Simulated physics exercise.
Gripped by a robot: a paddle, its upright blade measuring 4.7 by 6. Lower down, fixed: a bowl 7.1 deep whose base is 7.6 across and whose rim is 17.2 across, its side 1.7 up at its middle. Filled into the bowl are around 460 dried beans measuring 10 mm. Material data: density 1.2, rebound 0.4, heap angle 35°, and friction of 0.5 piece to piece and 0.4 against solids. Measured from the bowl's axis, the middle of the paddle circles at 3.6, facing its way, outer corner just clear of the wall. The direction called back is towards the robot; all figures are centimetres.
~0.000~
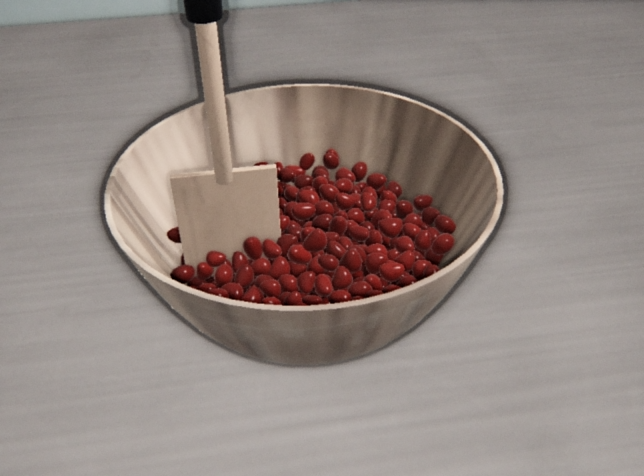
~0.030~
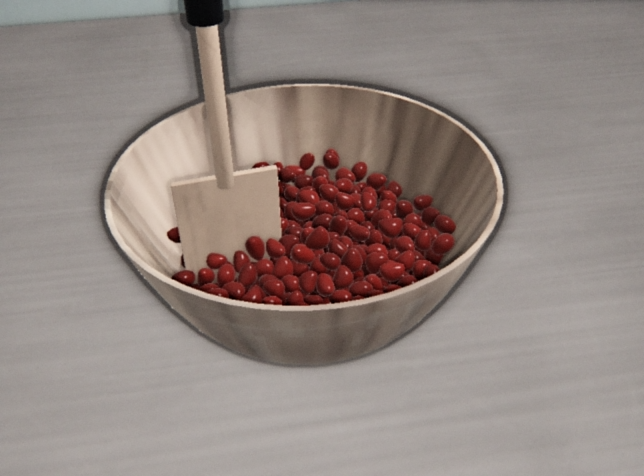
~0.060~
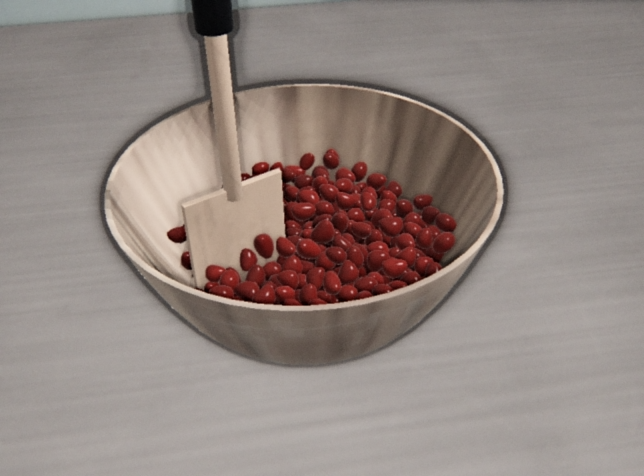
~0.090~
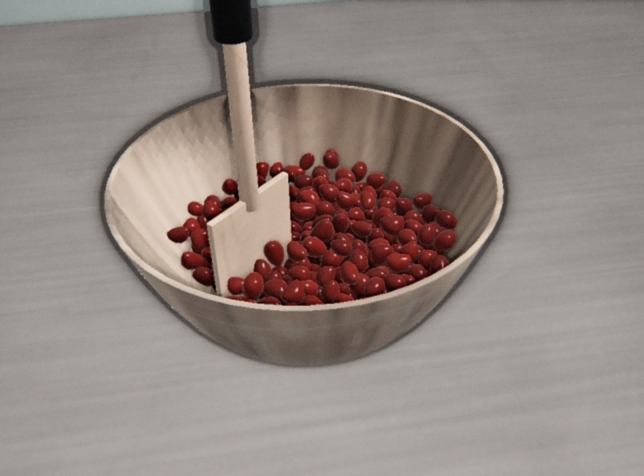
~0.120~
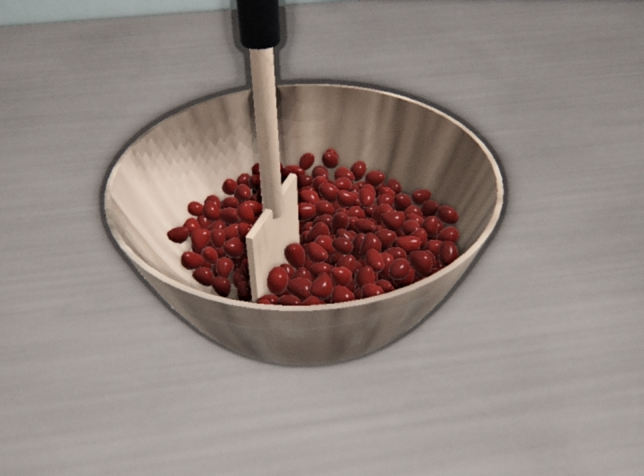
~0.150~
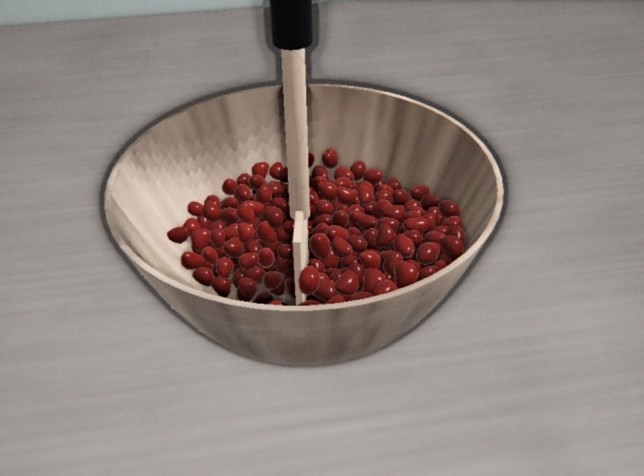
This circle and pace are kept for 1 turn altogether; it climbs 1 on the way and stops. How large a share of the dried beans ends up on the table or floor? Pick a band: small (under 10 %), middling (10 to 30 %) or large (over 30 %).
Small.
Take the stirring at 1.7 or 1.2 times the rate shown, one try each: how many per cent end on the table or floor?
Some 25 and 10 per cent.
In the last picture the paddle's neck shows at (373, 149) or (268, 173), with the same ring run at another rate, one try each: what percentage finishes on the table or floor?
Roughly 20 per cent on the first try and 0 per cent on the second.
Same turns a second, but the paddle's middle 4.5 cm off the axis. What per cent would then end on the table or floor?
Close to 5 in a hundred then.
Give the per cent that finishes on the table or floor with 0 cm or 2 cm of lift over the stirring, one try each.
Estimates: 5 % and 5 %.
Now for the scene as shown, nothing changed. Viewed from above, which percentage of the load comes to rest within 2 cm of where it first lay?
Result: Close to 15 per cent of the load.
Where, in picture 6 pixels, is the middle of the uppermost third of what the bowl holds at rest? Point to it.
It is centred near (253, 271).
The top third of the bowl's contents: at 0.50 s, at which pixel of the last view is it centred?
Somewhere around (223, 174), I think.
After 0.33 s, 187° round, highest piece 9 above the table; 456 in the bowl, 2 in flight or on the tool.
After 0.50 s, 294° round, highest piece 8 above the table; 449 in the bowl, 6 on the table or floor, 3 in flight or on the tool.
After 0.79 s, 0° round, highest piece 7 above the table; 446 in the bowl, 11 on the table or floor, 1 in flight or on the tool.
After 1.49 s, 0° round, highest piece 7 above the table; 446 in the bowl, 12 on the table or floor.
At rest, 446 in the bowl, 12 on the table or floor. That is 3 % on the table or floor.
